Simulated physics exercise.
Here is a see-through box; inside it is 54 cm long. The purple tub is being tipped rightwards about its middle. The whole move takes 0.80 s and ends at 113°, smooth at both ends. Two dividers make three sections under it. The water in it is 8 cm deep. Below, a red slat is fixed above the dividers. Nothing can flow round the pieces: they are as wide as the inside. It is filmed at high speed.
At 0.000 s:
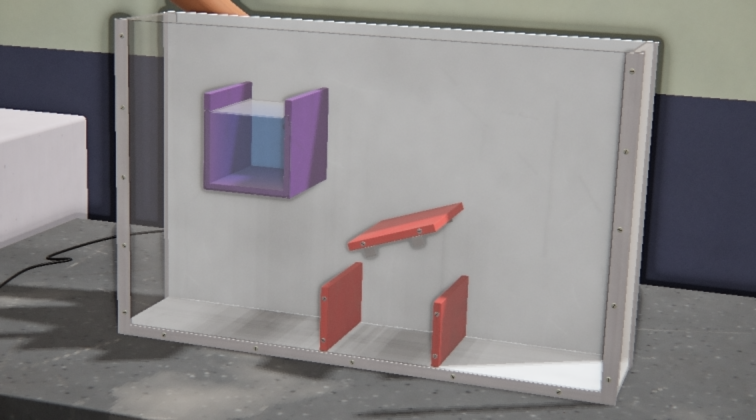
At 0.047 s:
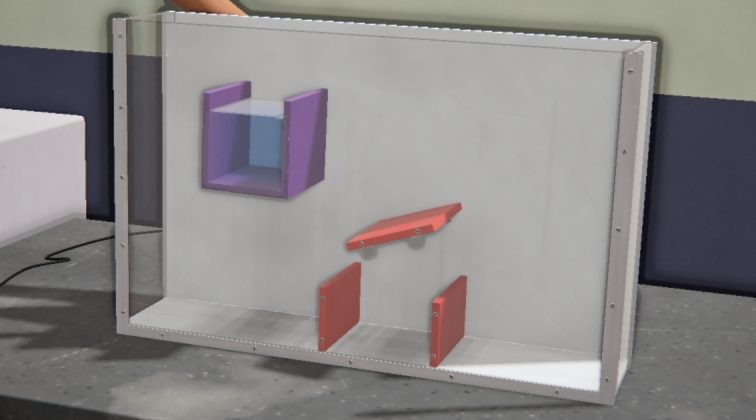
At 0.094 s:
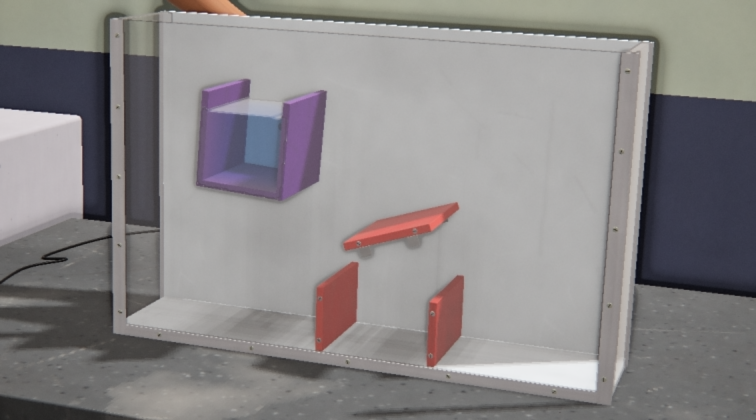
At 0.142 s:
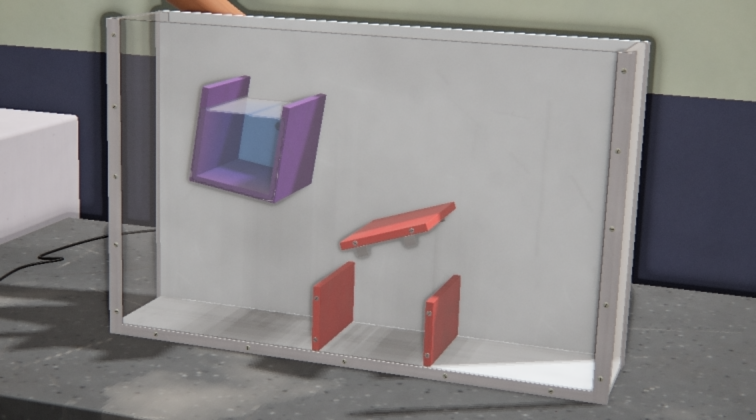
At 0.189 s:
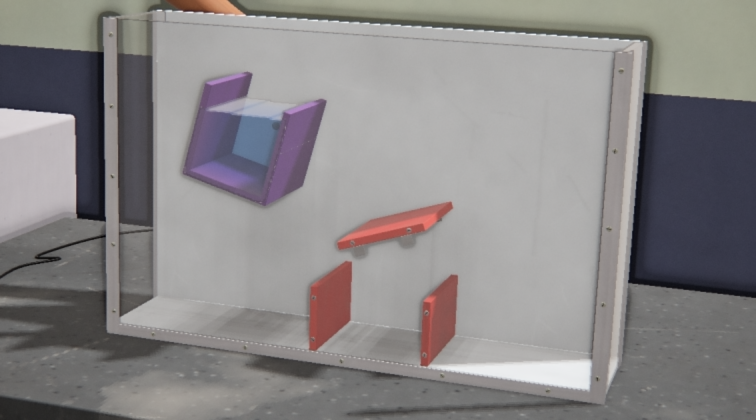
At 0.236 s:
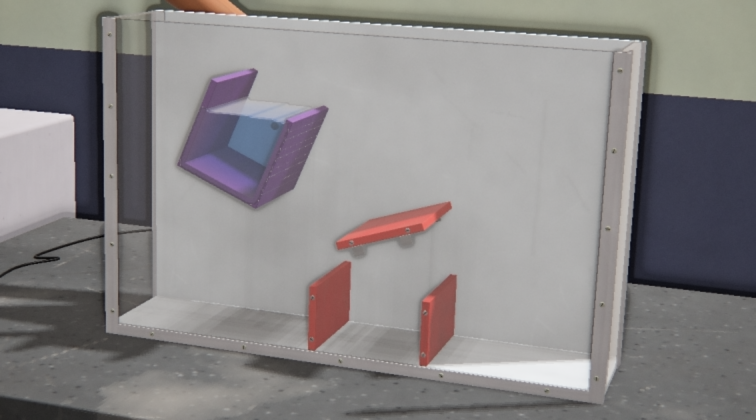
A purple tub of water tilts gradually to the right inside a clear box.
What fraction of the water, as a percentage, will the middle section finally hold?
About 70 per cent.
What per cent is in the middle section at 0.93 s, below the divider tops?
About 46 per cent.
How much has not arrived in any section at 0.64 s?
About 80 per cent.
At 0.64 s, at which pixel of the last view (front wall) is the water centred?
Around (285, 218).
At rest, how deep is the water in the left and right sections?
About 0.5 cm and 0.5 cm.
After 0.41 s 100 per cent has yet to come down; below, left 0, middle 0, right 0.
After 0.64 s 80 per cent has yet to come down; below, left 1, middle 19, right 0.
After 0.93 s 39 per cent has yet to come down; below, left 9, middle 47, right 5.
In the end the left section holds 13, the middle 72 and the right 15 per cent.
